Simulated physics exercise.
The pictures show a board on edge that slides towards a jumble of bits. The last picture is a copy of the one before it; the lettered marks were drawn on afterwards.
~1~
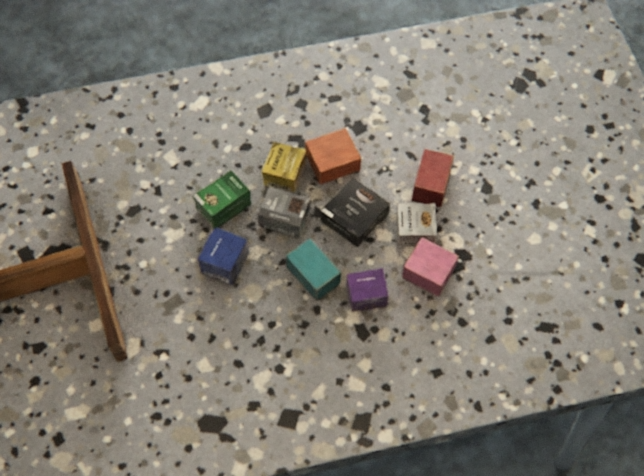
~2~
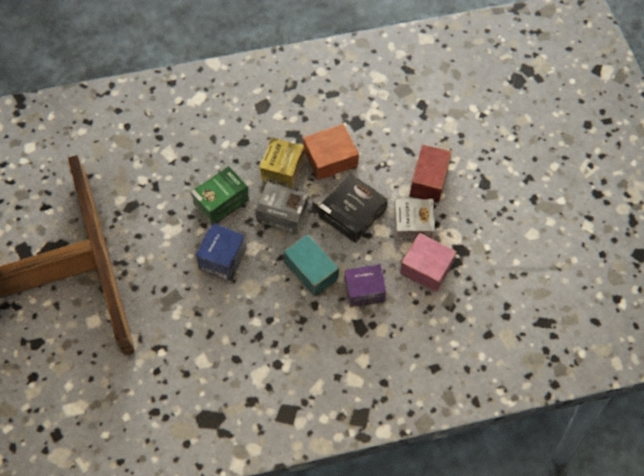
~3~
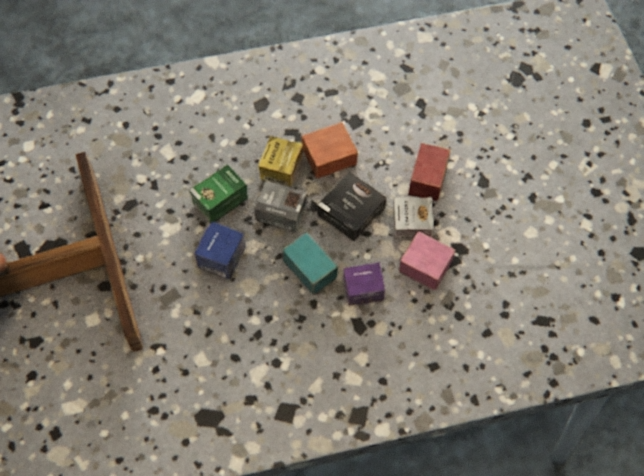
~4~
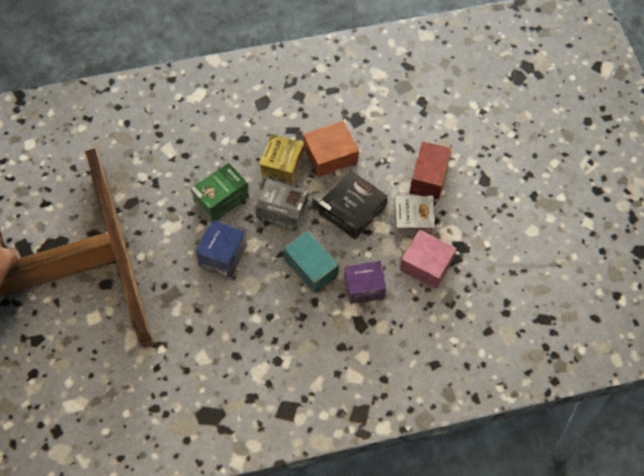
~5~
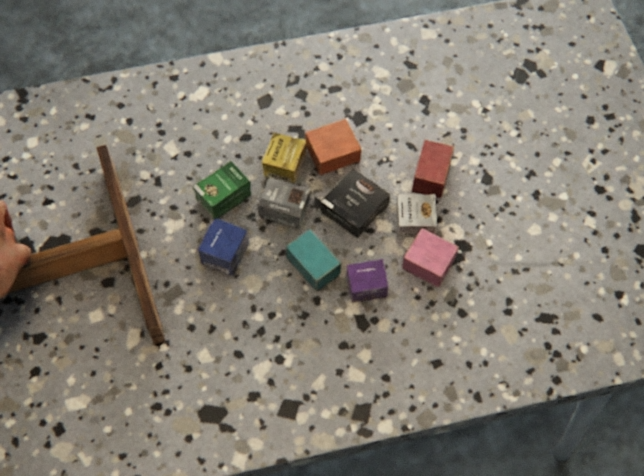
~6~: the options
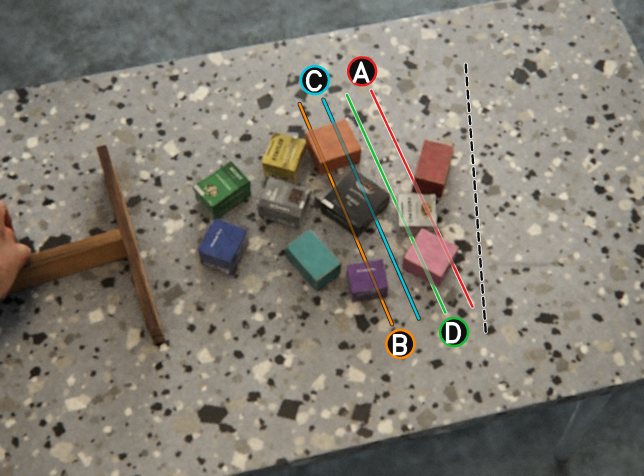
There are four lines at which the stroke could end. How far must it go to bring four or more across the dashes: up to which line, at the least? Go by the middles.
Line A.
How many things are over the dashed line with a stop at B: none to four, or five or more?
It has none across.
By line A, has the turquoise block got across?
No.
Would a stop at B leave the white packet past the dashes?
By then, no.
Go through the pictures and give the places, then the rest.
The first frame shows turquoise block (313, 270); white packet (416, 224); yellow box (285, 167).
The second frame shows board (96, 242); red block (430, 173).
The third frame shows board (104, 239); grey packet (281, 207).
The fourth frame shows board (115, 235); pink block (428, 259).
The fifth frame shows board (126, 232); blue packet (224, 246); green packet (223, 190); turquoise block (313, 260).
On the marked copy, A at (419, 192); B at (343, 207); C at (368, 202); D at (393, 197); the dashed line at (475, 186).
Taking A. A third of the way, board (234, 210); red block (432, 169); pink block (430, 258); none across.
Two thirds of the way, board (339, 189); white packet (455, 225); red block (439, 161); none across.
When it is over, board (418, 173); white packet (527, 217); pink block (503, 250); four across.
As for the rest, B gets none across; C gets none across; D gets only one across.
